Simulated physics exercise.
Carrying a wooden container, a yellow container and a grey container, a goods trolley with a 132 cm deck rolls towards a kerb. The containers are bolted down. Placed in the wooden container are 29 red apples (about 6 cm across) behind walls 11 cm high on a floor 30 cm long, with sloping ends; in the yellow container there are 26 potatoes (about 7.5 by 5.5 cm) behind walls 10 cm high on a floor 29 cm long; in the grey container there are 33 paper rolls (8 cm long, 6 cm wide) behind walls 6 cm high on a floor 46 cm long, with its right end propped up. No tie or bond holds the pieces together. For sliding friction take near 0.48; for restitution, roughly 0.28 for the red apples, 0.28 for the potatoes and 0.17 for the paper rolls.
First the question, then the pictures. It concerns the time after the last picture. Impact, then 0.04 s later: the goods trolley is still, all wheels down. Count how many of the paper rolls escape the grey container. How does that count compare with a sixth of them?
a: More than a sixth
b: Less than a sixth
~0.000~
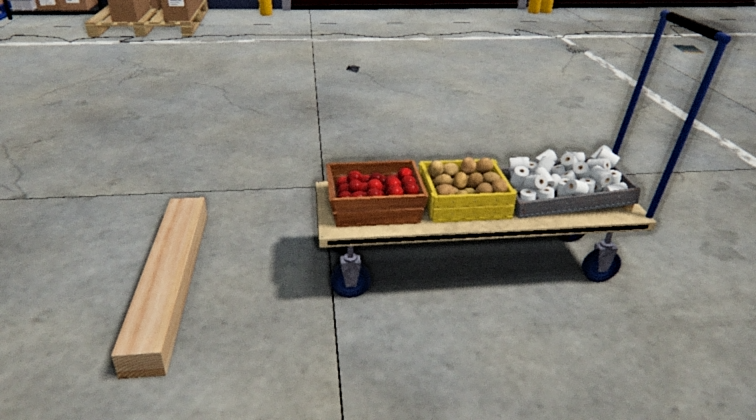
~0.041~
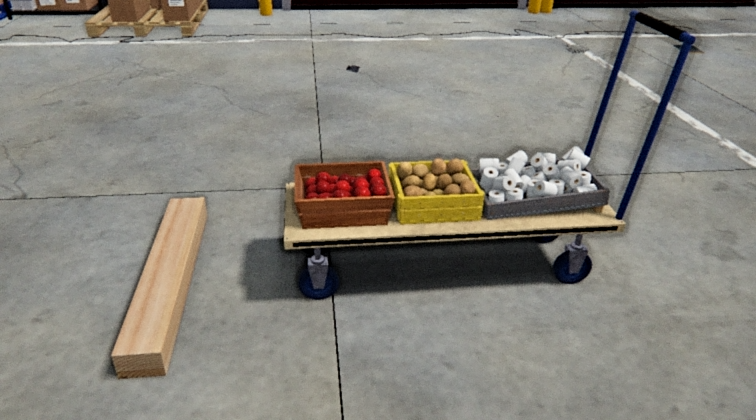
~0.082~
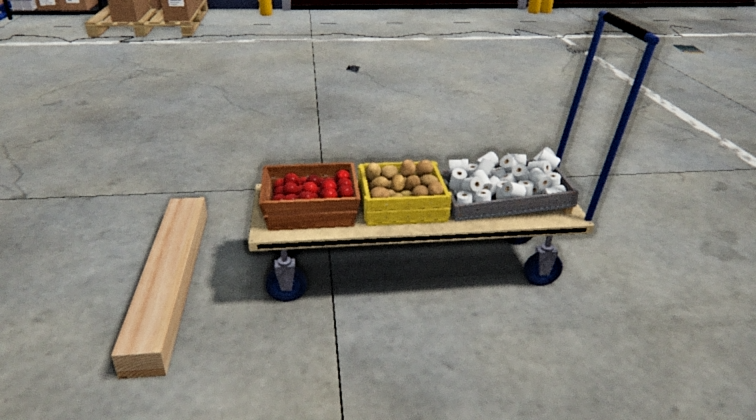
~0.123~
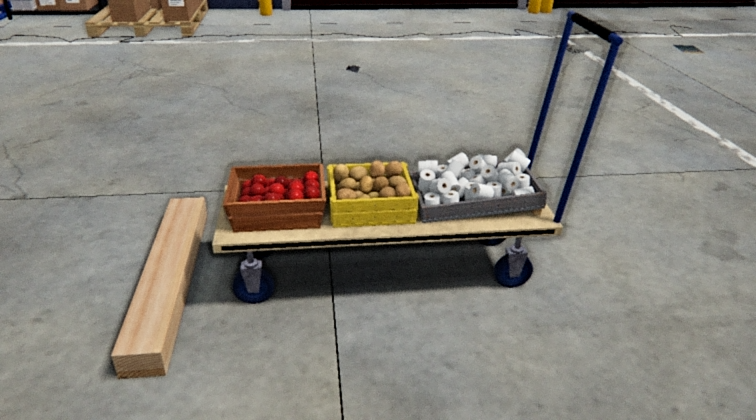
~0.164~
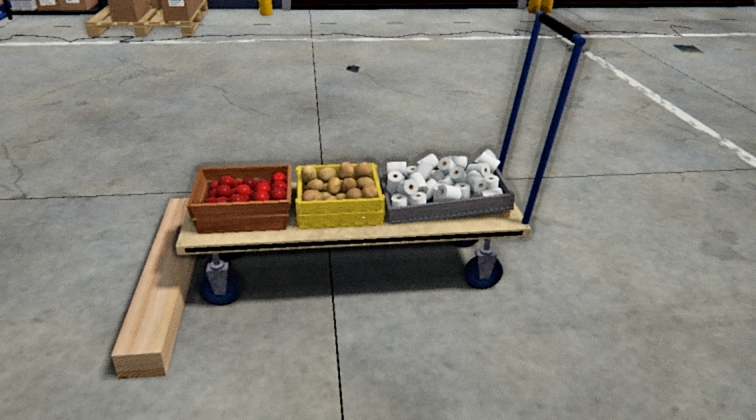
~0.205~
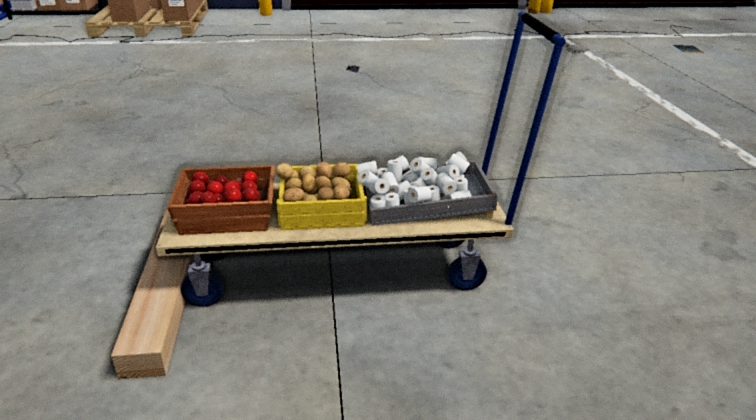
Option a: More than a sixth.
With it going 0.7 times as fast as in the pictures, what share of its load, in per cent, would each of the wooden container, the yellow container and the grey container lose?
In that case the wooden container sheds 10 per cent, the yellow container 0 per cent and the grey container 20 per cent.
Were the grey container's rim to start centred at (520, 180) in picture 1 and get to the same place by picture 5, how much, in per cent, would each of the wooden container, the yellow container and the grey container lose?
Wooden container 0 %, yellow container 0 %, grey container 20 %.
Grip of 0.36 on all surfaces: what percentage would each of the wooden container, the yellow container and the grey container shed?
You'd see wooden container shed 20 percent, yellow container shed 0 percent, and grey container shed 30 percent.
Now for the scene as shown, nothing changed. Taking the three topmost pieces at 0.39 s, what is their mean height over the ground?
About 60 cm up, on average.
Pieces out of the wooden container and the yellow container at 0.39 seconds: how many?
Wooden container 6, yellow container 1, roughly.
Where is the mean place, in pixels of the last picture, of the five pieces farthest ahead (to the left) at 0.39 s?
Near (159, 175) in pixels.
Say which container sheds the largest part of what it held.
That's the grey container.
After 0.27 s, the wooden container has all 29, the yellow container is down by 1 of 26 and the grey container is down by 5 of 33.
After 0.39 s, the wooden container is down by 6 of 29, the yellow container is down by 1 of 26 and the grey container is down by 11 of 33.
After 0.62 s, the wooden container is down by 6 of 29, the yellow container is down by 2 of 26 and the grey container is down by 13 of 33.
Final count (at 1.12 s), the wooden container is down by 6 of 29, the yellow container is down by 2 of 26 and the grey container is down by 14 of 33. Asked share, 14 of 33, 42 per cent.
